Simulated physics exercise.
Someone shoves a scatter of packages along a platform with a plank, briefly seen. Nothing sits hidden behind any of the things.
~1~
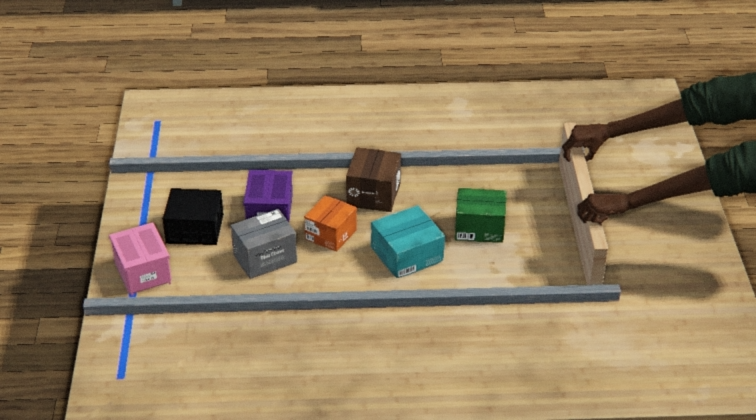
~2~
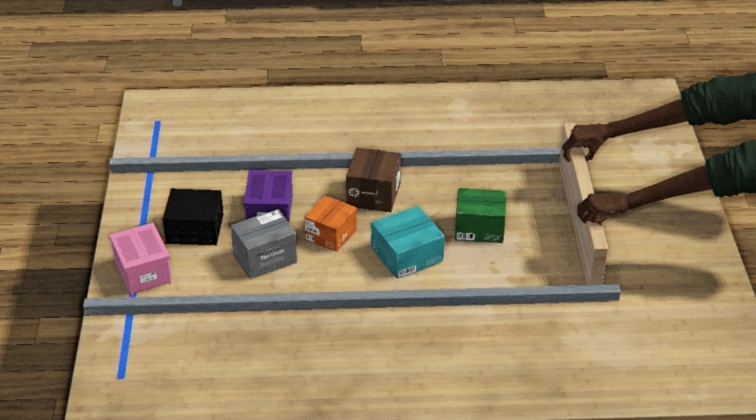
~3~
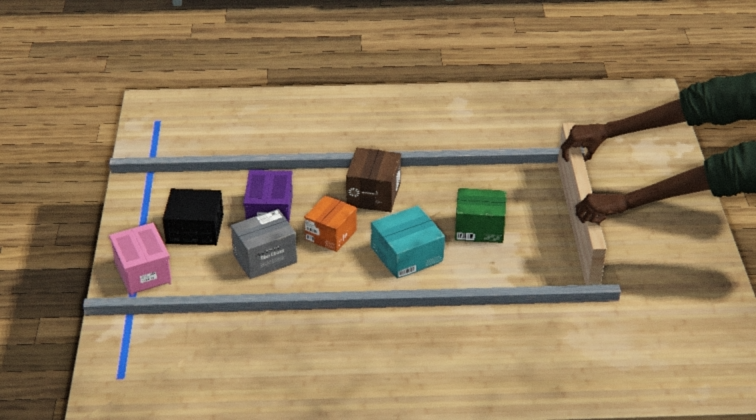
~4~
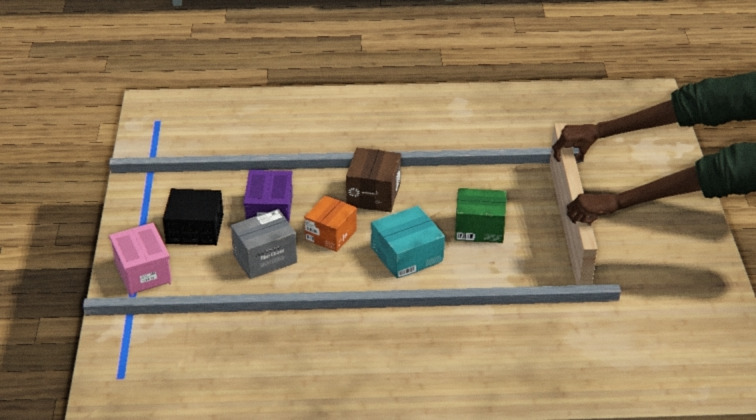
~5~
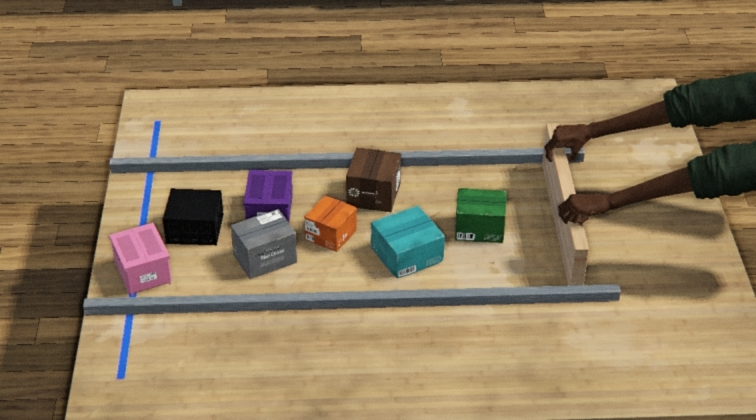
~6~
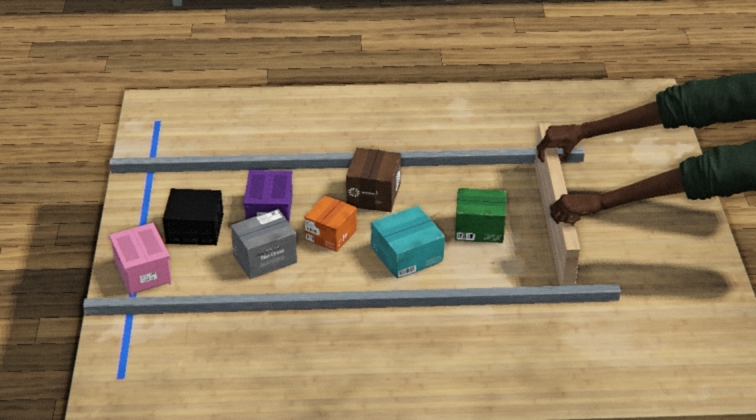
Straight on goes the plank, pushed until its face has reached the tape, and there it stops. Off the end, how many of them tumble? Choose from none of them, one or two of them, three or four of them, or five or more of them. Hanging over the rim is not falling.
Five or more of them do.
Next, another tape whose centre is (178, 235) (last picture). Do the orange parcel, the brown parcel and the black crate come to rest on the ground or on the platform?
The orange parcel remains in place; as for the brown parcel, it remains in place; and the black crate does not stay.
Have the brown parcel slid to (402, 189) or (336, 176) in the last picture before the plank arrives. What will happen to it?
Result for the brown parcel: It is still there at position one; it is still there at position two.
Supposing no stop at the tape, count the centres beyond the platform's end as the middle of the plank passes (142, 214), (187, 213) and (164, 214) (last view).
First 5, then 2, then 5.
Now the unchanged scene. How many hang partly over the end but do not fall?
You'd get 3.
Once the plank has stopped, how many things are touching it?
That comes to 3.
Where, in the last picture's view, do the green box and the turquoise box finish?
Reading them off: First (114, 226); then (104, 271).
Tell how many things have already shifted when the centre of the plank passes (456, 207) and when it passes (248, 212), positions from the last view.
Moved so far: 2, later 8.
Soon after, none off yet; pink tote at rest near (141, 259); black crate at rest near (194, 217); grey parcel at rest near (264, 244).
At rest, the number that fall off is five or more; fallen, orange parcel, purple tote, grey parcel, black crate and pink tote.
